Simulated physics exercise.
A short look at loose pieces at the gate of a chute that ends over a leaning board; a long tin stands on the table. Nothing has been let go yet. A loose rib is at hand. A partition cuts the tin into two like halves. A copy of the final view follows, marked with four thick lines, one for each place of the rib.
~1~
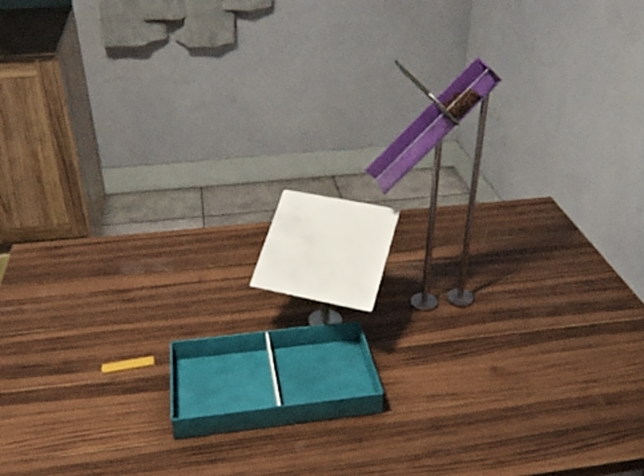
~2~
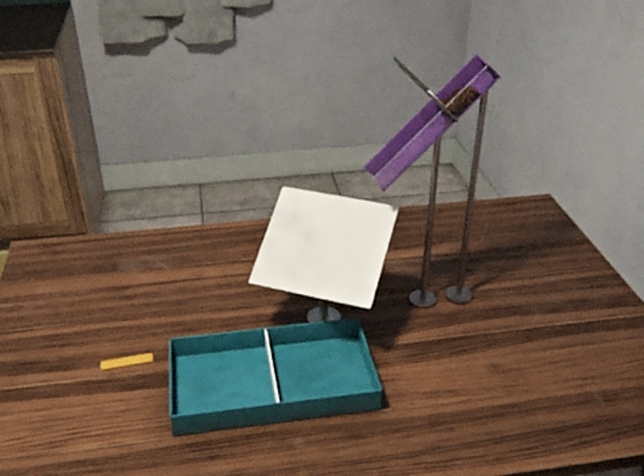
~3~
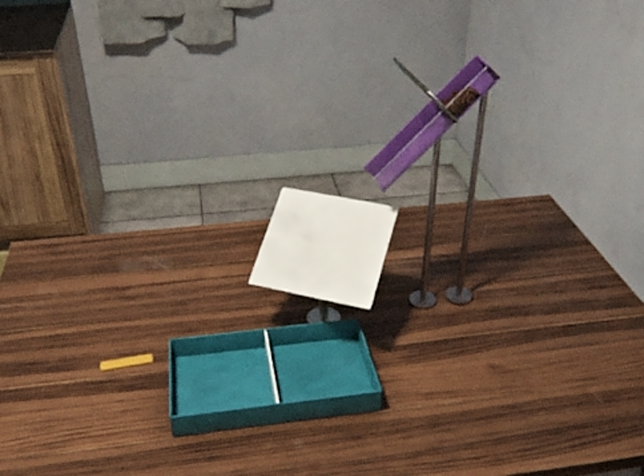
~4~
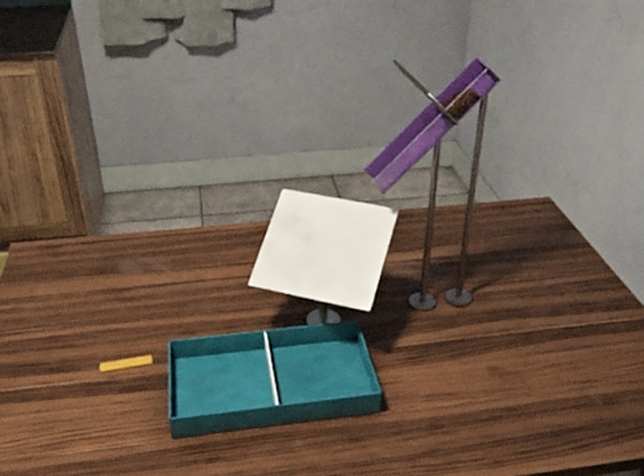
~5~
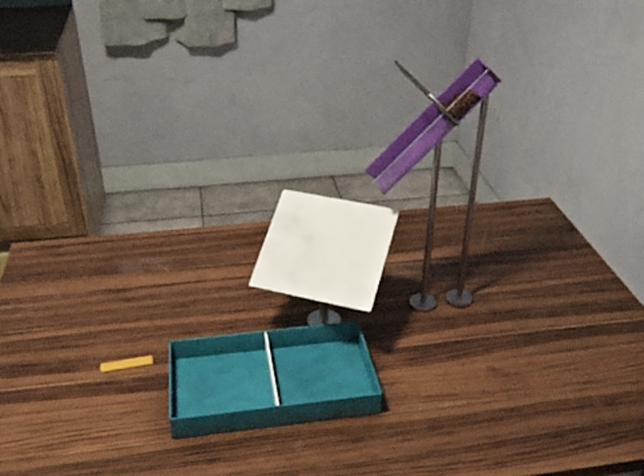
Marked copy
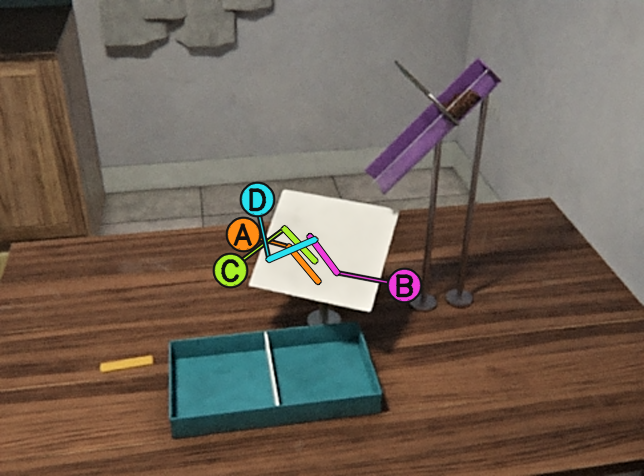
A wooden table with dark grain stands in a grey-walled room with a tiled floor, seen from above and in front. A teal tin split by a pale partition sits near the front, a small yellow strip to its left, a tilted white board behind it, and at right a purple chute on two rods holds small brown pieces behind a thin gate. Nothing on the table moves, and the view shifts only very slightly.
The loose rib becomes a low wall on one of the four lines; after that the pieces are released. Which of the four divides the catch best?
D.
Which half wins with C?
The right half.
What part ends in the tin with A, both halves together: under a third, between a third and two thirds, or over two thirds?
Line A gives over two thirds.
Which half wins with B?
Right.
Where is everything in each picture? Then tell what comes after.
Load behind the gate at (460, 101), allspice berries; lip of the chute at (381, 188), sloping fairly steeply, in the first frame.
Middle of the board at (324, 244), tilted fairly steeply; middle of its low edge at (308, 295); of its high edge at (339, 196), in the second frame.
Front corners of the tin at (170, 417) and (381, 391); front end of its middle wall at (278, 404); gate still shut at (435, 99), in the third frame.
Middle of the load at (458, 101); lip at (380, 187), in the fourth frame.
Middle of the load at (459, 102); lip at (380, 188), in the fifth frame.
On the marked copy, line A from (289, 246) to (318, 281); line B from (309, 236) to (336, 272); line C from (284, 228) to (314, 260); line D from (314, 239) to (269, 259).
If A is chosen, of what is caught, a small part in the left half, nearly all in the right.
If B is chosen, of what is caught, a small part in the left half, most in the right.
If C is chosen, of what is caught, a small part in the left half, most in the right.
If D is chosen, of what is caught, about two thirds in the left half, about a third in the right.
